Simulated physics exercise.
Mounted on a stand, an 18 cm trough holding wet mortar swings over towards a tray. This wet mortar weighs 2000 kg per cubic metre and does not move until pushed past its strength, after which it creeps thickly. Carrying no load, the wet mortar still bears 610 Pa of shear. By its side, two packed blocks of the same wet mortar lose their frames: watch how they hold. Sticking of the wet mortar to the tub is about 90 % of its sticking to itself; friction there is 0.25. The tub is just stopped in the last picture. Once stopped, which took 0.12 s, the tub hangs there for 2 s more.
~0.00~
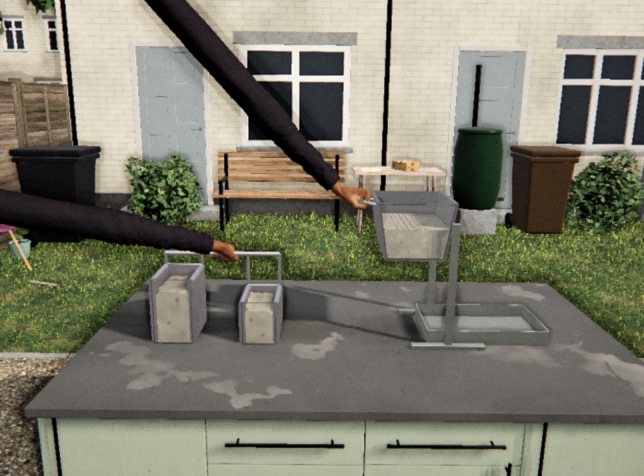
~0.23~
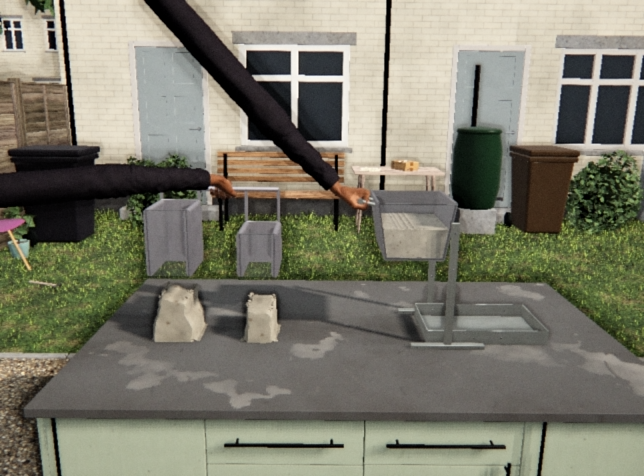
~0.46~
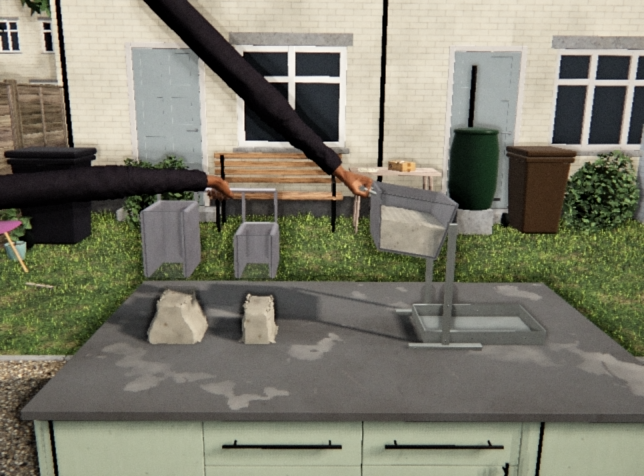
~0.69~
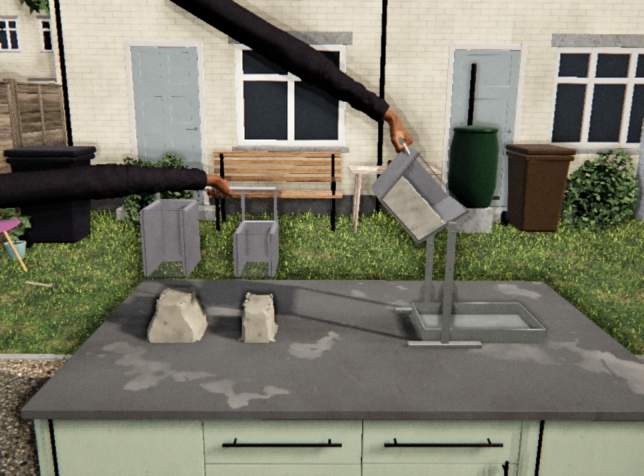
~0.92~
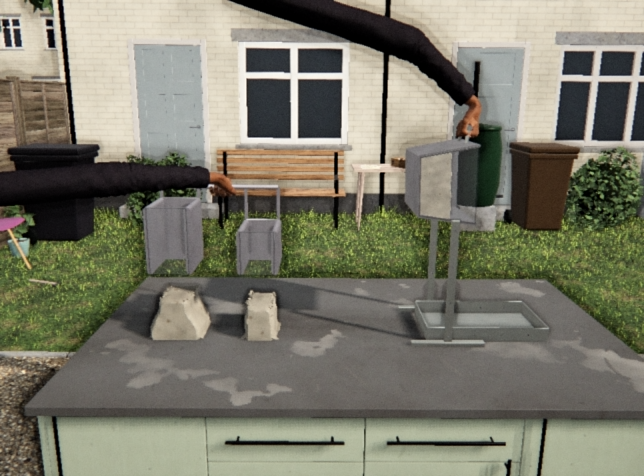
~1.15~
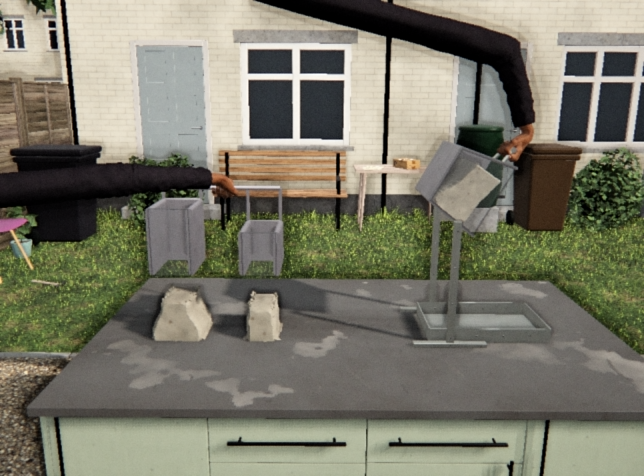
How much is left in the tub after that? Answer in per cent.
About 0 %.
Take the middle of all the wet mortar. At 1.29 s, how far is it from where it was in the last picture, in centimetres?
It has moved around 14 centimetres.
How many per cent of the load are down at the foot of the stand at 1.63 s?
At that moment, near 100 % is down.
By 1.29 s, the tub is at 119 degrees and holds 37 %.
By 1.46 s, the tub is at 119 degrees and holds 0 %.
By 1.63 s, the tub is at 119 degrees and holds 0 %.
By 1.80 s, the tub is at 119 degrees and holds 0 %.
By 3.15 s, at the end, the tub is at 119 degrees and holds 0 %.
